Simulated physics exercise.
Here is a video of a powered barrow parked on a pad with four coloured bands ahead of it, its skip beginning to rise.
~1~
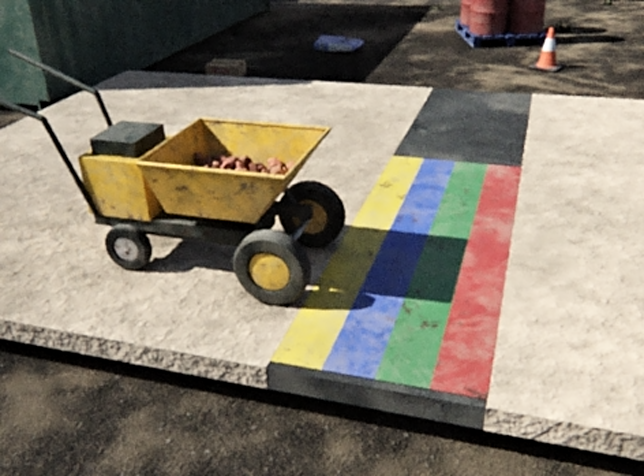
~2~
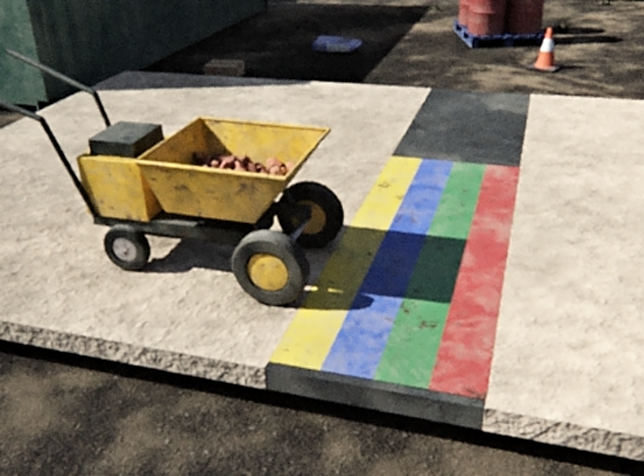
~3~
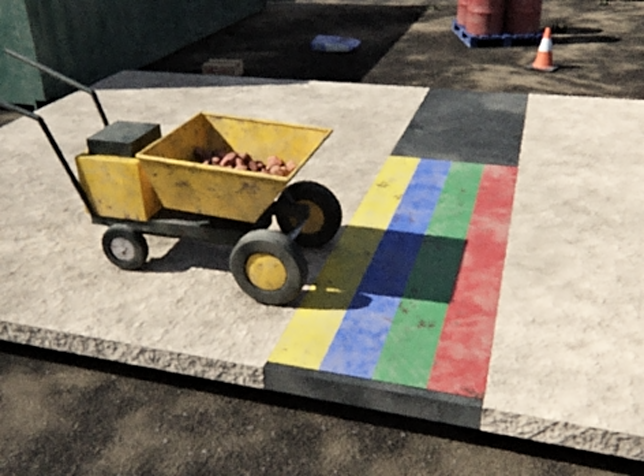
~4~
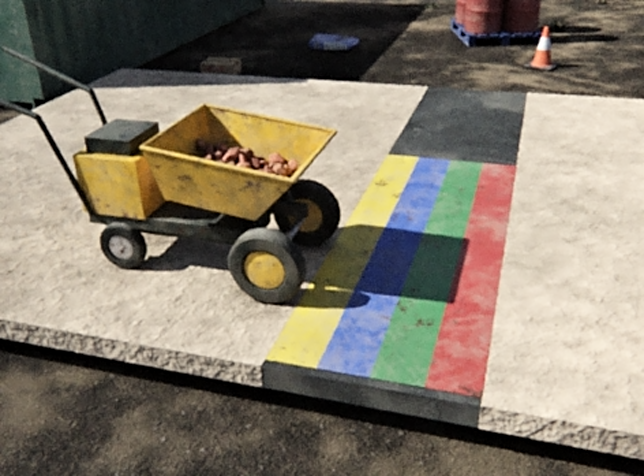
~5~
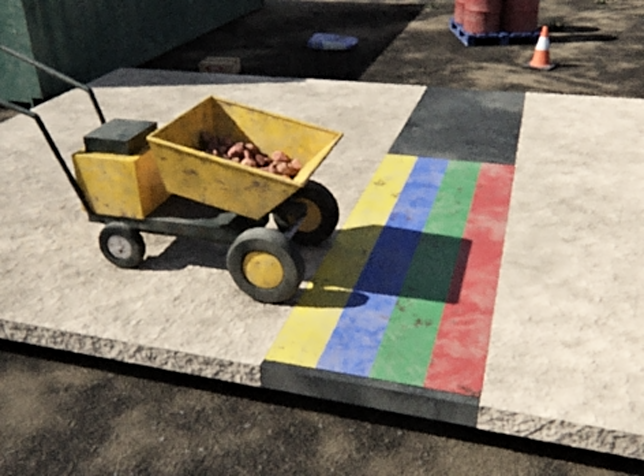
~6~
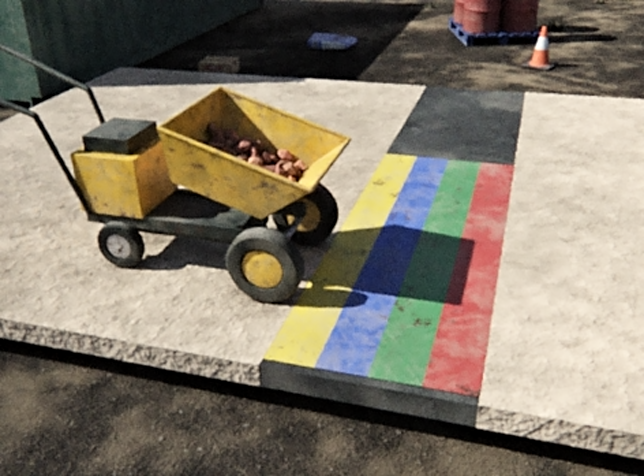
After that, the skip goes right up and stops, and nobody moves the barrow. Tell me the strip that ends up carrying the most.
Green.
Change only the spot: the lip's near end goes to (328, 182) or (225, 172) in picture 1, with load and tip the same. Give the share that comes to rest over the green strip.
Estimates: 40 %, 10 %.
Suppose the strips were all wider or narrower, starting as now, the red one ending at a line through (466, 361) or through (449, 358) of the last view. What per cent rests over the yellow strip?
The first gives 0 %, the second 0 %.
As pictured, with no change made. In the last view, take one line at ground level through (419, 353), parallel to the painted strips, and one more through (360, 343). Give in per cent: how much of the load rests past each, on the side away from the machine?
In order: 30 per cent, then 90 per cent.
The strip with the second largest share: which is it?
Second: The blue strip.
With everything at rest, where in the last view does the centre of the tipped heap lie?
Roughly at (418, 283), give or take.
Just after the last frame, skip tipped steeply; every one in the skip.
A moment on, skip tipped right over; almost all in the skip; just a few over the blue strip; just a few over the green strip.
Further on, skip tipped right over; roughly a quarter in the skip; roughly a quarter over the blue strip; roughly a third over the green strip; roughly a quarter over the red strip; just a few off the paint.
When it is over, skip tipped right over; not one over the yellow strip; roughly a third over the blue strip; roughly half over the green strip; roughly a quarter over the red strip; about a tenth off the paint.
